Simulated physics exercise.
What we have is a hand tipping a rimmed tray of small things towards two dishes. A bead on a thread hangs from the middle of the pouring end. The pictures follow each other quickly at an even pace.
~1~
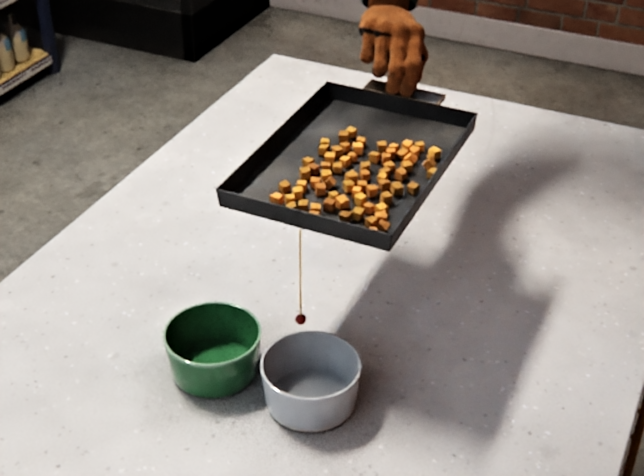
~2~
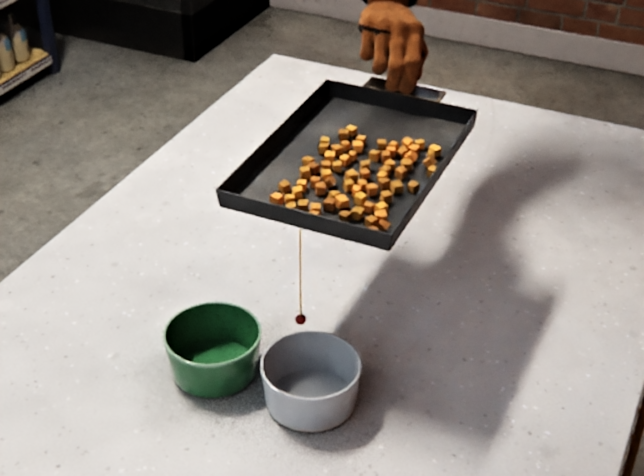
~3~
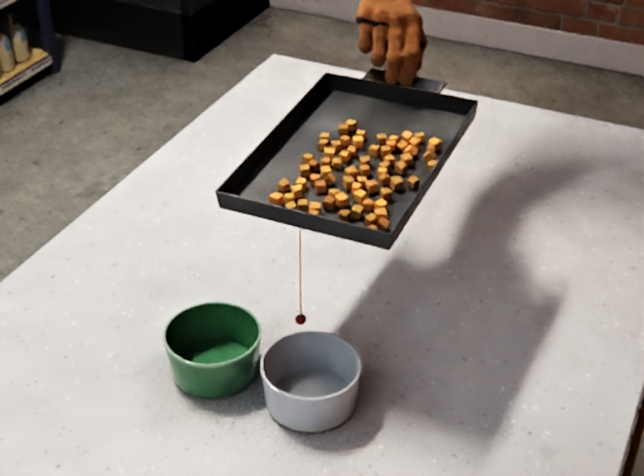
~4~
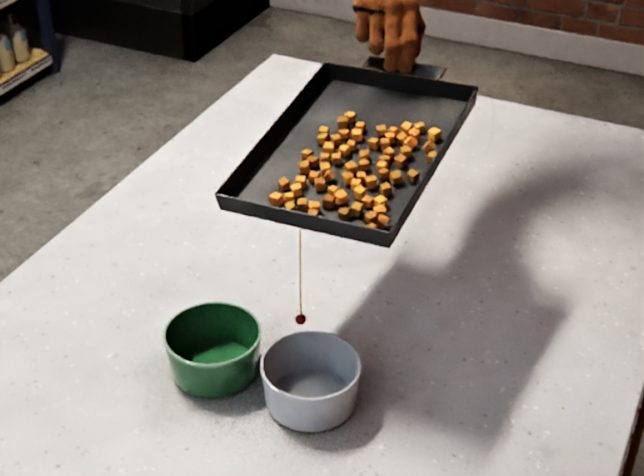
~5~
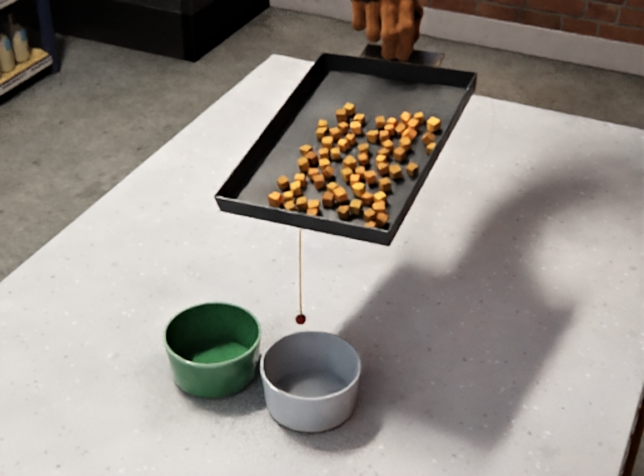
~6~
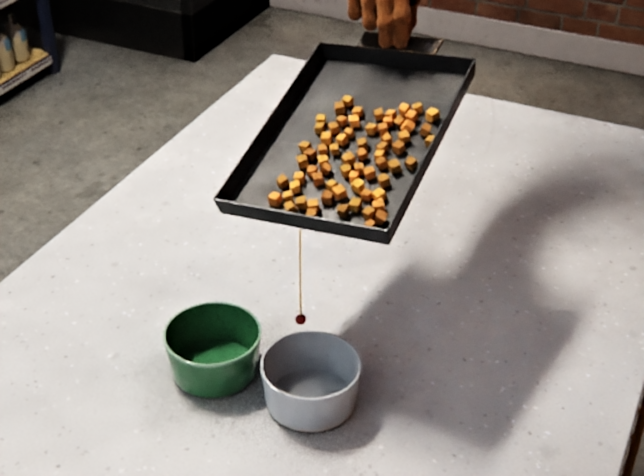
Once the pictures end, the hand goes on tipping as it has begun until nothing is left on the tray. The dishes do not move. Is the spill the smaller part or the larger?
Caught overall: The larger part.
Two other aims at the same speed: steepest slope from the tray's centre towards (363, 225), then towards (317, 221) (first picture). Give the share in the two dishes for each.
Roughly 30 per cent, and 50 per cent.
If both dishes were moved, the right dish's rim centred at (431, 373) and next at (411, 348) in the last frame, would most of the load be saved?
First below a half, then the smaller part.
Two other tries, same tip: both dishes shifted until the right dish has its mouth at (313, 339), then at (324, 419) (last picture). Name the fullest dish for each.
The first try: The left dish. The second: The left dish.
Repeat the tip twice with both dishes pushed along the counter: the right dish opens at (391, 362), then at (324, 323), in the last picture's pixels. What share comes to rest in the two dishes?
Near 10 % and 20 %.
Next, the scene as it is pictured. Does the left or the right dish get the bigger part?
That is the left dish.
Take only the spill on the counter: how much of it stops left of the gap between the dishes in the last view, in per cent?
About 90 per cent.
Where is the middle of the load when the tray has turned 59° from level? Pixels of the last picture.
At about (281, 188).
Soon after the last picture, tray tipped steeply; all on the tray.
A little later, tray tipped right over; all on the tray.
Later still, tray tipped past a quarter turn; a small part in the right dish; about two thirds in the left dish; about a quarter outside both.
At rest, tray tipped past a quarter turn; a small part in the right dish; about two thirds in the left dish; about a quarter outside both.
